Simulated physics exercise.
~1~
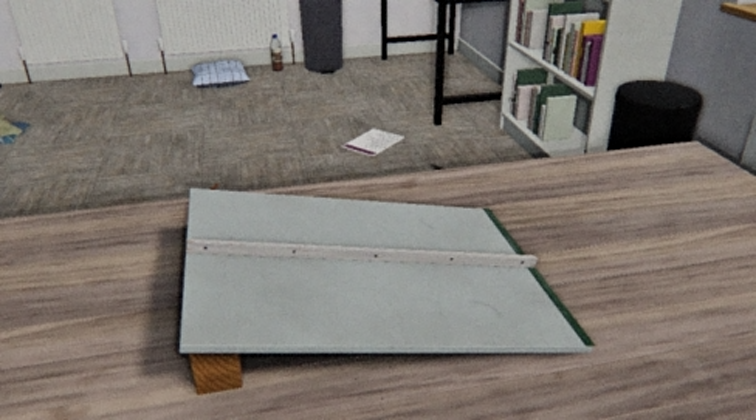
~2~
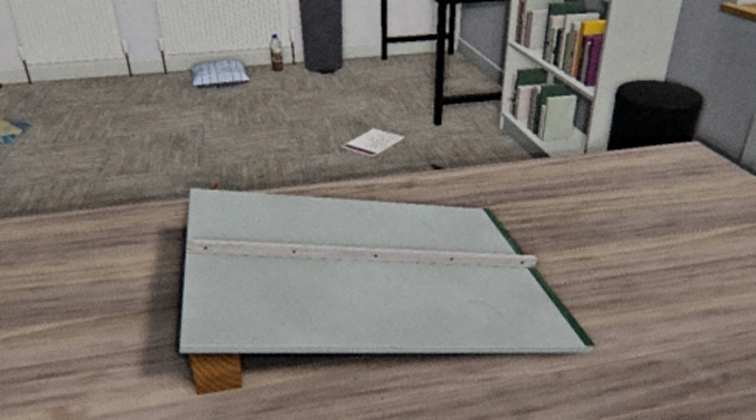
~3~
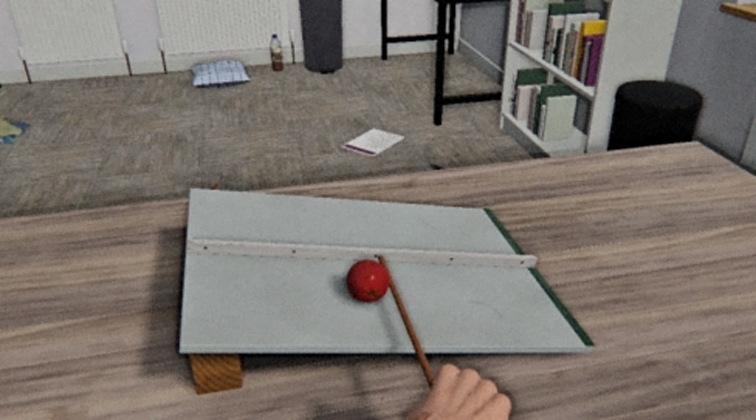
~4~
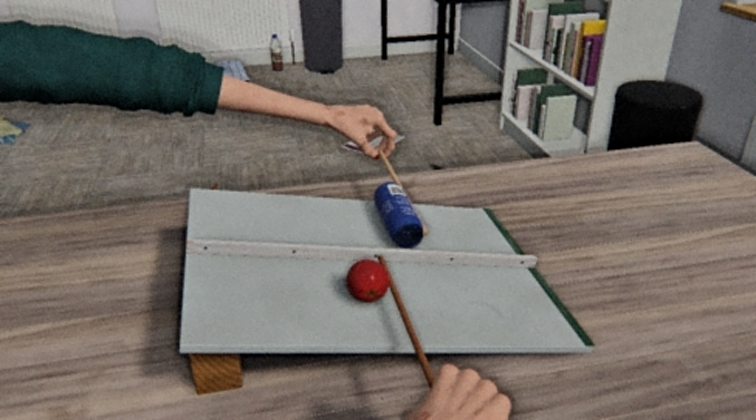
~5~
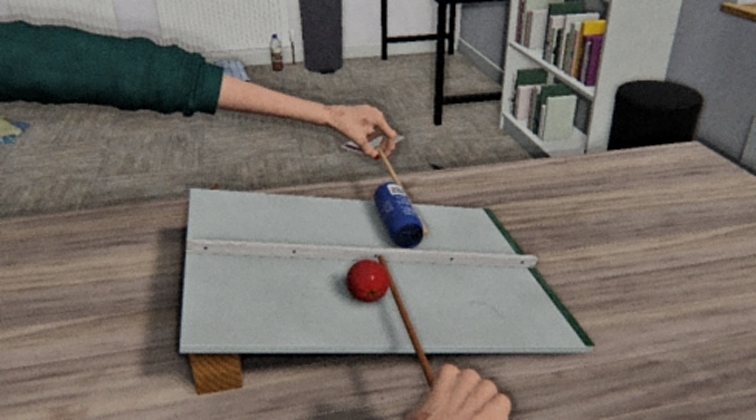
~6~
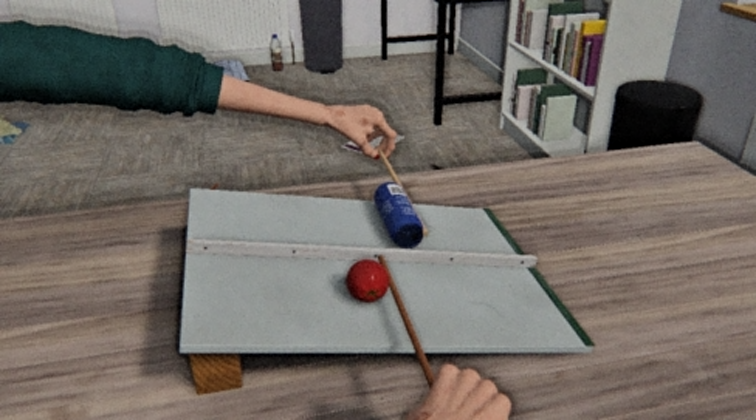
The video shows an empty sloping board with a raised divider on a table; a hand with a stick then holds a red tomato on the near side, and another hand holds a blue can beyond it, both staying still.
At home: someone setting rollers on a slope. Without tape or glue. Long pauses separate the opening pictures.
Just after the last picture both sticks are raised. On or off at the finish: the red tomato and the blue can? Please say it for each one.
As it turns out, the red tomato drops off the end and the blue can drops off the end.
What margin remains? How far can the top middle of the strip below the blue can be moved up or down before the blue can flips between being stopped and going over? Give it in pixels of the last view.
8 pixels up, roughly.
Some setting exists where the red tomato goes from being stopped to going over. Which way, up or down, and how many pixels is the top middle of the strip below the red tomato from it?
Roughly 8 pixels upward.
Then, 0.78 s on from there, red tomato off the board near (601, 292); blue can off the board near (567, 222).
In the end, the red tomato goes over the end; the blue can goes over the end.
